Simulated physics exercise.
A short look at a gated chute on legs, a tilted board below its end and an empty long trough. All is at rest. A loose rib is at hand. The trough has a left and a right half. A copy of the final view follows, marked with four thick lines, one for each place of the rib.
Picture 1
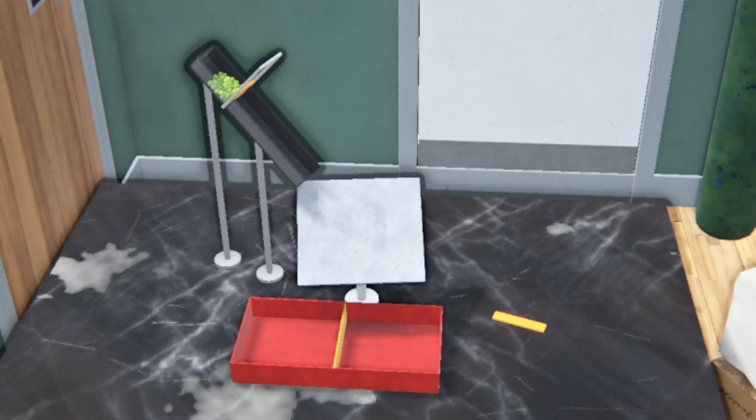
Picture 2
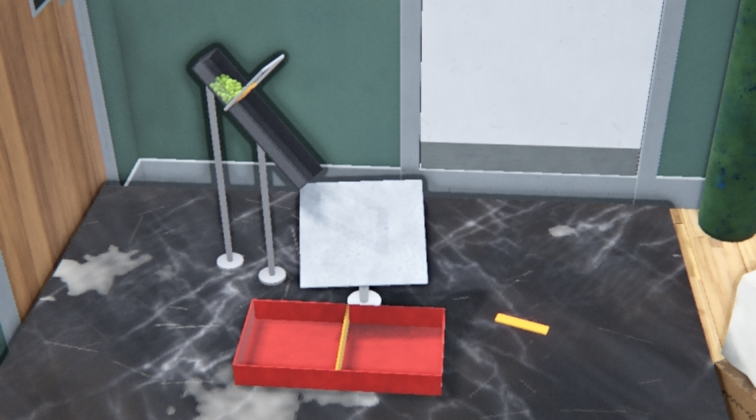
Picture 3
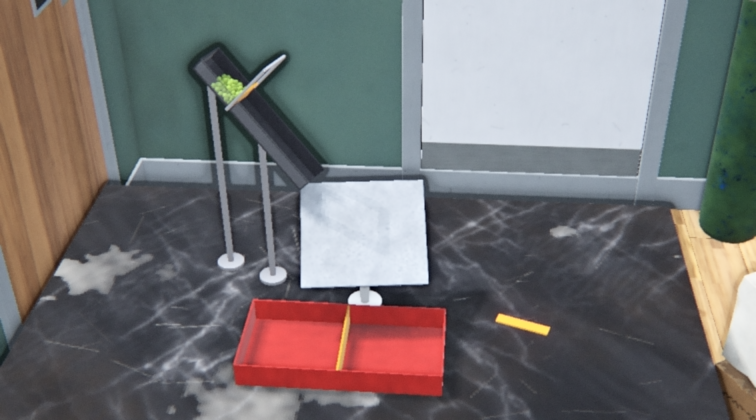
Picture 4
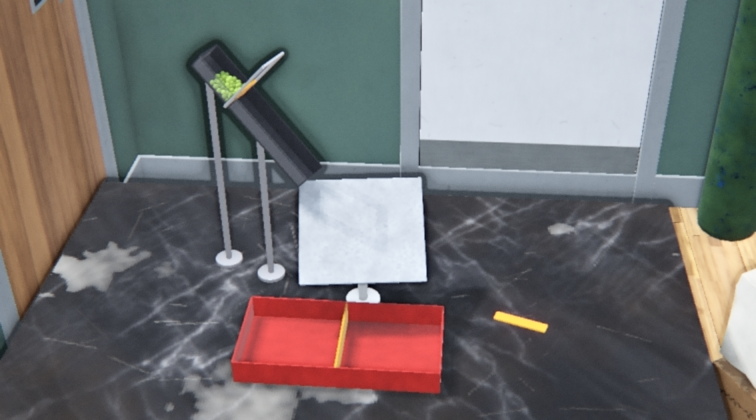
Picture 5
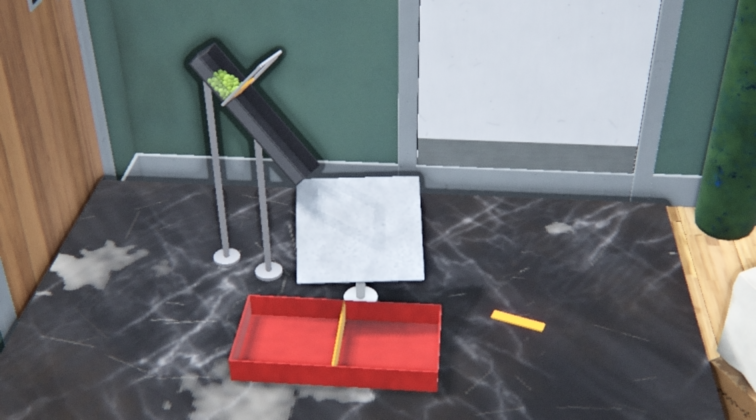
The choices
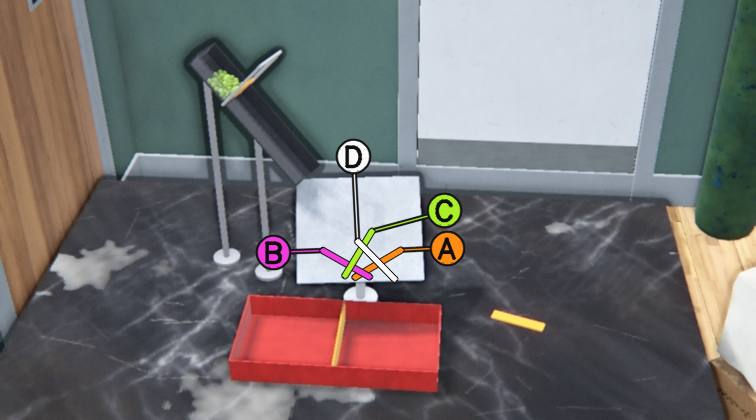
A black chute on legs holding green peas behind a gate, standing still above a tilted white board and empty red trough.
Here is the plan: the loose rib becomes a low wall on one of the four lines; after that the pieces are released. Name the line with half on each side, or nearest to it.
A works best here.
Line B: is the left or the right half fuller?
More lands on the right.
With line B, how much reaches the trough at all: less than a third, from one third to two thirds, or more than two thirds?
Line B gives more than two thirds.
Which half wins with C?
More lands on the left.
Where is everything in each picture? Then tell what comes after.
The first picture shows load behind the gate at (226, 90), dried peas; lip of the chute at (304, 181), sloping fairly steeply.
The second picture shows middle of the board at (362, 232), tilted fairly steeply; middle of its low edge at (364, 285); of its high edge at (361, 182).
The third picture shows front corners of the trough at (234, 365) and (442, 376); front end of its middle wall at (337, 370); gate still shut at (248, 90).
The fourth picture shows middle of the load at (228, 89); lip at (306, 181).
The fifth picture shows middle of the load at (226, 88); lip at (304, 180).
On the marked copy, line A from (400, 250) to (354, 277); line B from (322, 250) to (369, 276); line C from (371, 231) to (344, 275); line D from (357, 241) to (394, 279).
For line A, of what is caught, about half in the left half, about half in the right.
For line B, of what is caught, none in the left half, all in the right.
For line C, of what is caught, most in the left half, a small part in the right.
For line D, of what is caught, a small part in the left half, nearly all in the right.
